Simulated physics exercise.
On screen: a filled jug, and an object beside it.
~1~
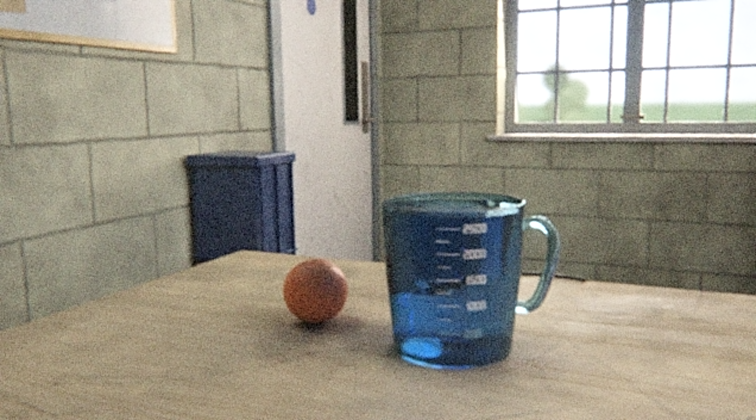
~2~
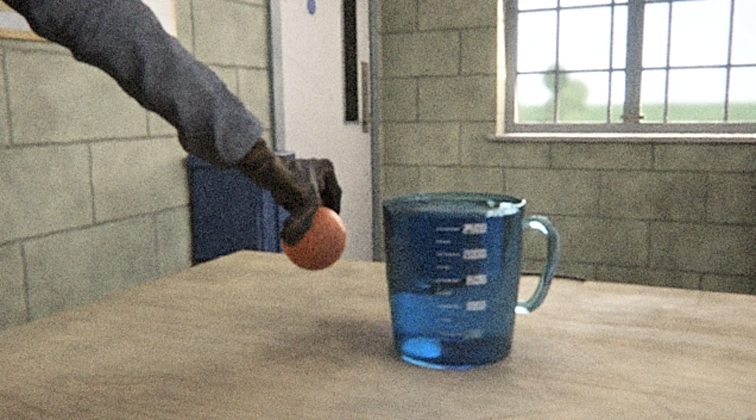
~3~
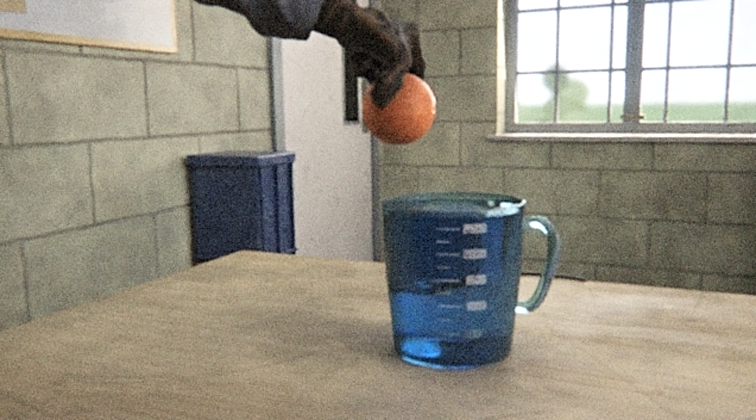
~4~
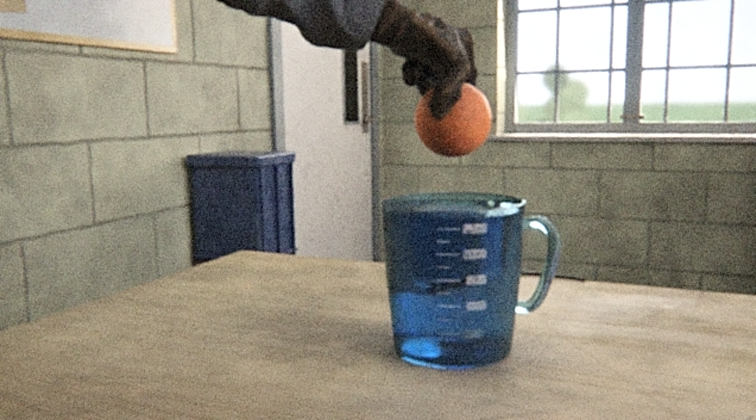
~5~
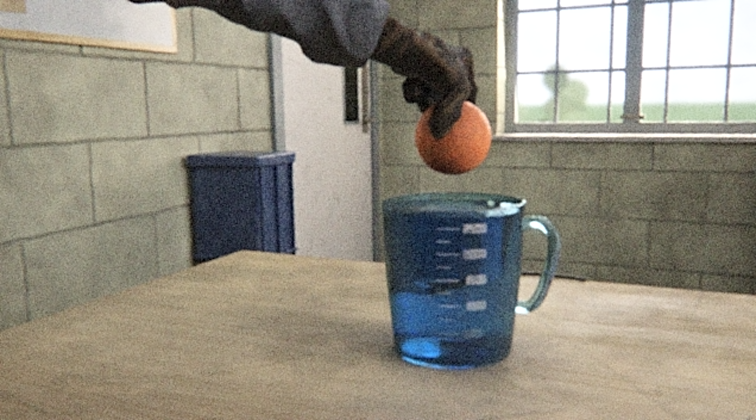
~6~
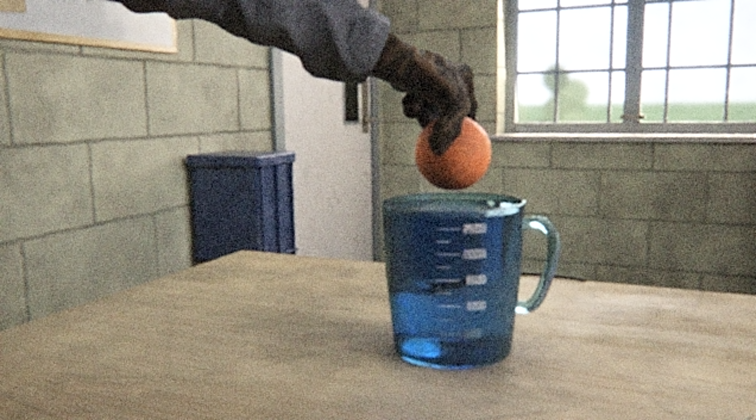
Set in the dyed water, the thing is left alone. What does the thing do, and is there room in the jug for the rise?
At the end, dyed water: Looks like it won't sink at all. Jug: Looks like it won't hold it all.
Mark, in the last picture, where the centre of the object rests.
(453, 222), give or take.
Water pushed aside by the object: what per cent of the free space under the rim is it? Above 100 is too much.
I reckon close to 190 in a hundred.
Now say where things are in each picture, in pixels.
The orange lies on the top at (316, 291); jug (453, 272) nearly full, in the first frame.
A hand picks up the orange at (314, 238); jug nearly full, surface at (453, 208), in the second frame.
The orange is carried over at (399, 109); jug (453, 272) nearly full, in the third frame.
The orange is above the jug at (453, 119); jug nearly full, surface at (453, 208), in the fourth frame.
The orange comes down at (453, 137); jug (453, 272) nearly full, in the fifth frame.
The orange is just over the surface at (453, 153); jug nearly full, surface at (453, 208), in the sixth frame.
Soon after, the orange enters the dyed water; the jug is full to the brim.
Later, the orange comes up again; the jug is full to the brim; some has gone over the rim.
In the end, the orange floats; the jug is full to the brim; some has gone over the rim.
